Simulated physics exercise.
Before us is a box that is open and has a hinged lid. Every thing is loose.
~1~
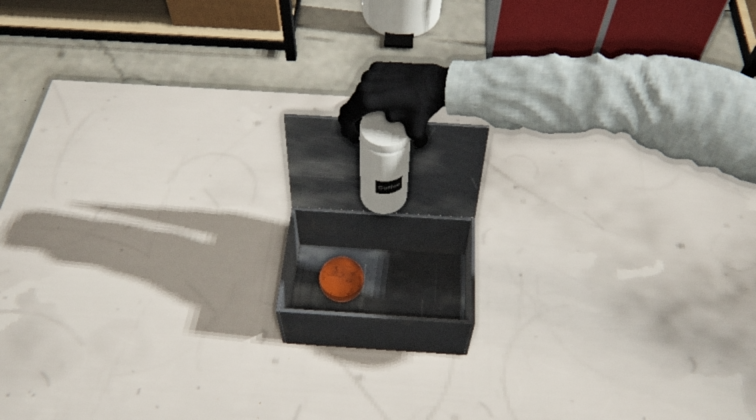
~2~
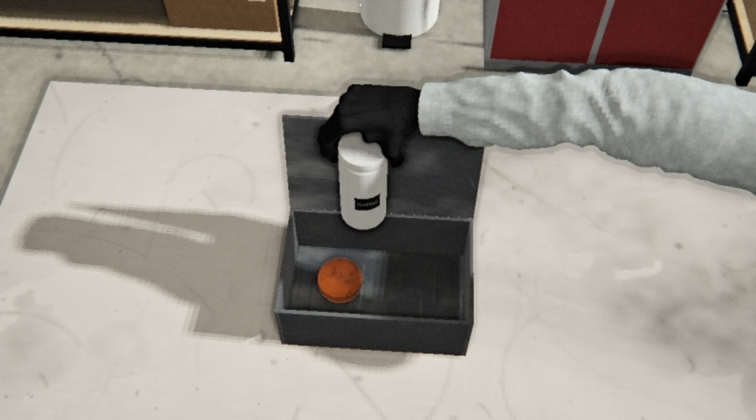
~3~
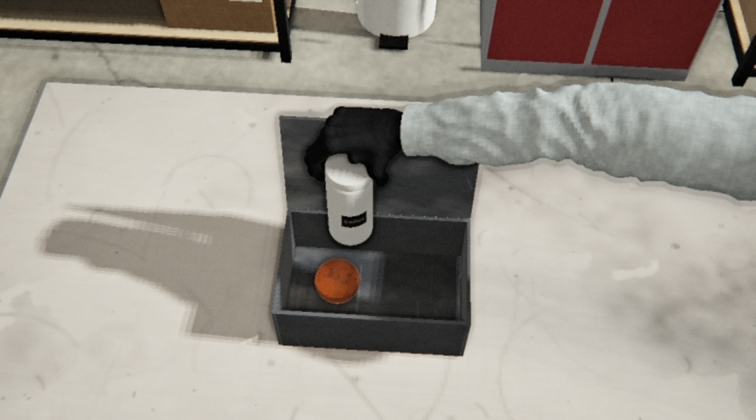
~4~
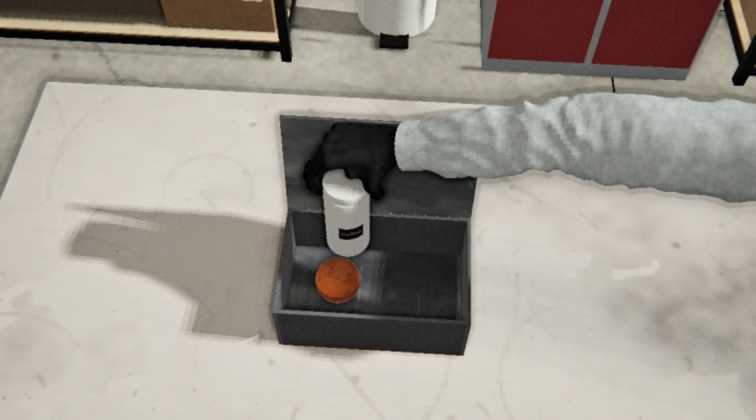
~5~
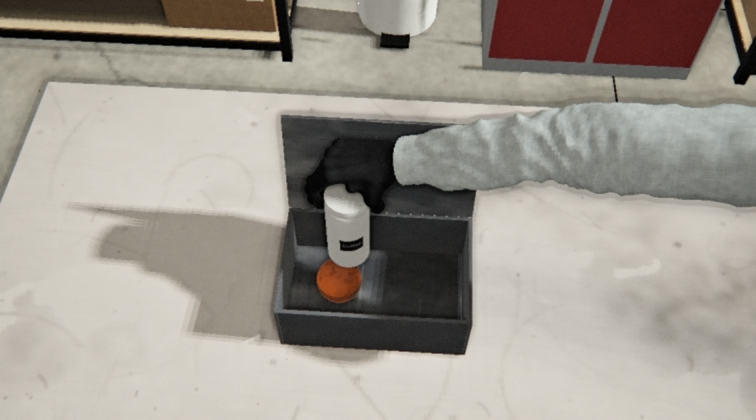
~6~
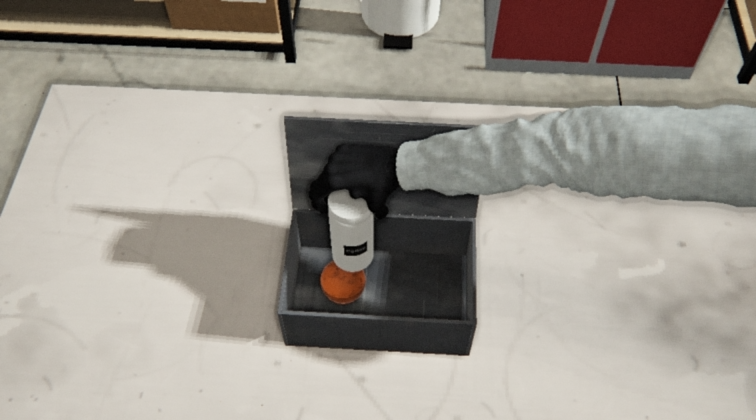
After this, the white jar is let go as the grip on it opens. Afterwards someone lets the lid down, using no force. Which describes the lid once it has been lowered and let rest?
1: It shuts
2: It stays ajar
It shuts (1).
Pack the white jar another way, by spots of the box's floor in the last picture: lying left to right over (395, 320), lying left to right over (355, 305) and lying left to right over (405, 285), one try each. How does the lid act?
Going through the three tries, the lid settles all the way, then settles all the way, then settles all the way.
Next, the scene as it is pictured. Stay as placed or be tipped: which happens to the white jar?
Once everything settles, it ends up at a slant.
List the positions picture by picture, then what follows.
The first frame shows still above its spot; white jar (384, 163); orange ball (342, 279).
The second frame shows still above its spot; white jar (363, 180); orange ball (340, 280).
The third frame shows still above its spot; white jar (350, 198); orange ball (338, 281).
The fourth frame shows still above its spot; white jar (347, 211); orange ball (338, 280).
The fifth frame shows still above its spot; white jar (348, 224); orange ball (339, 280).
The sixth frame shows put in, still held; white jar (352, 229); orange ball (343, 281).
Then, 0.60 s past the last view, white jar on its side near (407, 278); orange ball displaced about its own width.
Then, 1.70 s past the last view, lid 45° above the rim; white jar on its side near (410, 295); orange ball displaced about its own width.
Finally, lid shut; down or leaning hard in the box, white jar; moved from the start, orange ball. Final places as the last picture's camera would see them, white jar near (411, 301).
